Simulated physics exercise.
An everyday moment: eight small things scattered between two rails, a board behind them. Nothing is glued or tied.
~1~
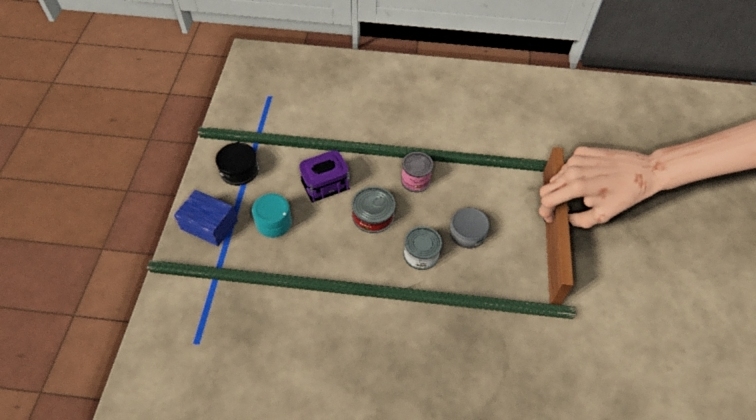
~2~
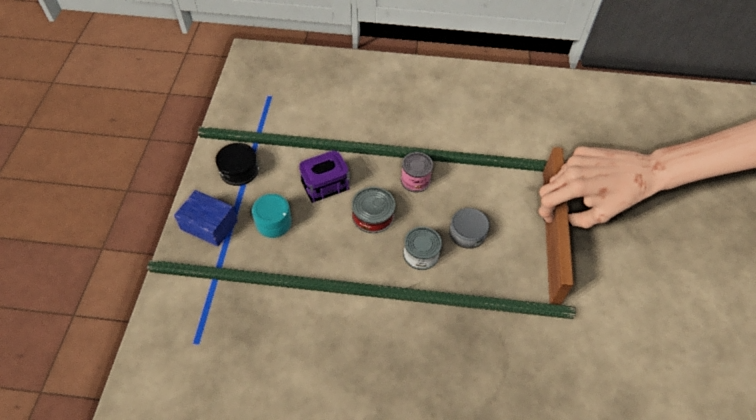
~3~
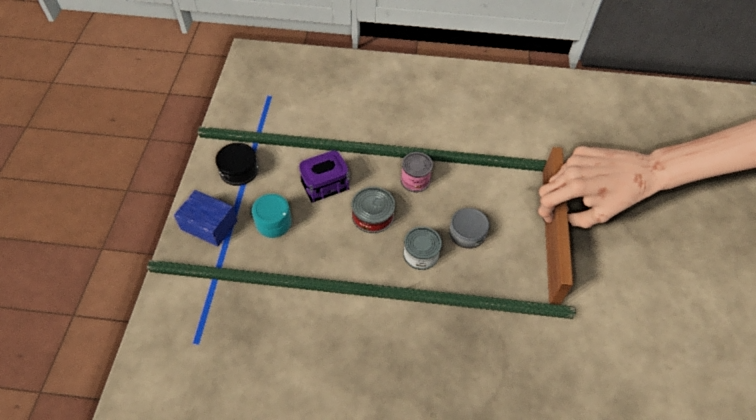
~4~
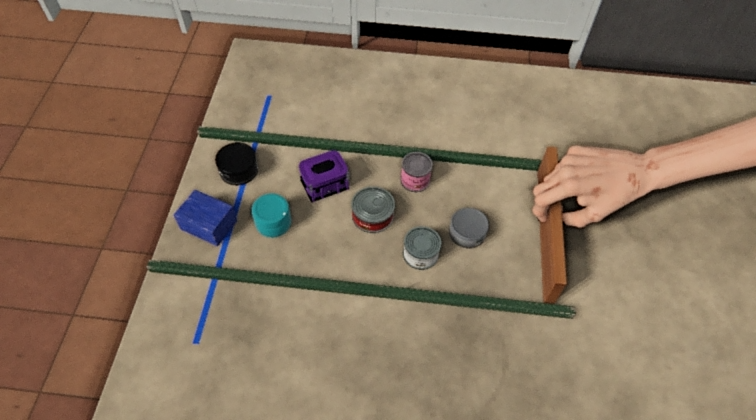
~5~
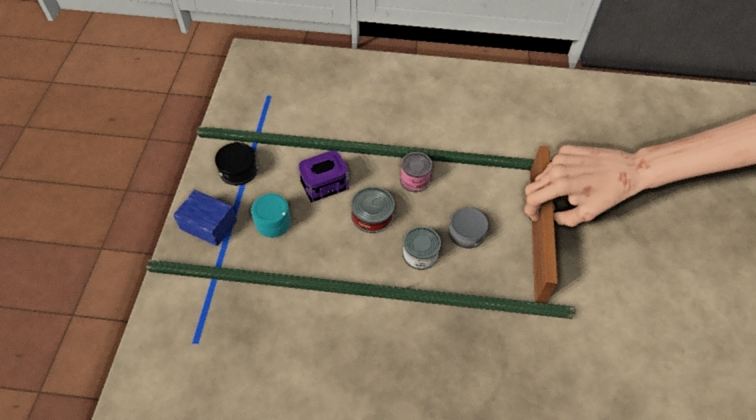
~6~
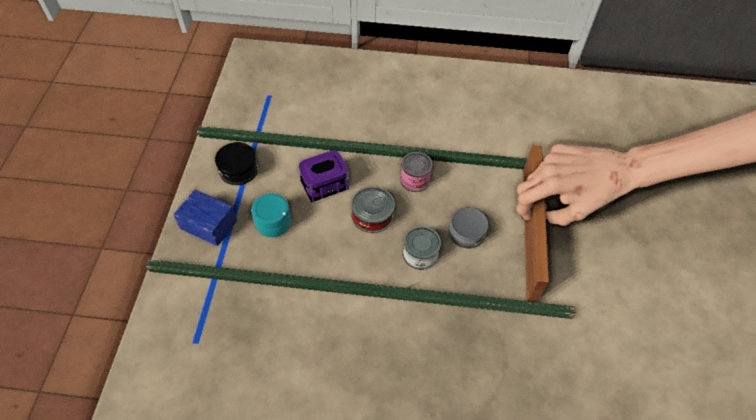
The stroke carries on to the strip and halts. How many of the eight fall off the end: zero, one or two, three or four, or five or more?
Outcome: The number that fall off is one or two.
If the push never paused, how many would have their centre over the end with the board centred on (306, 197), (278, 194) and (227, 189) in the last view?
In that order 0, 0 and 2.
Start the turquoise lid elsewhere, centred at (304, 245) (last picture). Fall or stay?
From there it holds on.
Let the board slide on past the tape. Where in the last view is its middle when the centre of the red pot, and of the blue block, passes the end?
About (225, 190), and (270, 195) for the other.
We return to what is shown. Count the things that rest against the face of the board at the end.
It touches 3.
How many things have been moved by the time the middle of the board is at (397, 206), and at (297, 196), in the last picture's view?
At the one place 4, at the other 8.
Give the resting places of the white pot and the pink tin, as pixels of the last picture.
The white pot at (207, 232), the pink tin at (237, 145).
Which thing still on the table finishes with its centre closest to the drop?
The black tub ends nearest.
A little later, none off yet; blue block at rest near (206, 218); black tub at rest near (237, 164); turquoise lid at rest near (272, 215).
Next, none off yet; blue block at rest near (206, 218); black tub at rest near (237, 164); turquoise lid moving near (262, 216).
Later still, none off yet; blue block shifted about its own width near (178, 217); black tub shifted a little near (227, 158); turquoise lid shifted well along near (207, 240).
When it is over, the number that fall off is one or two; down, blue block.
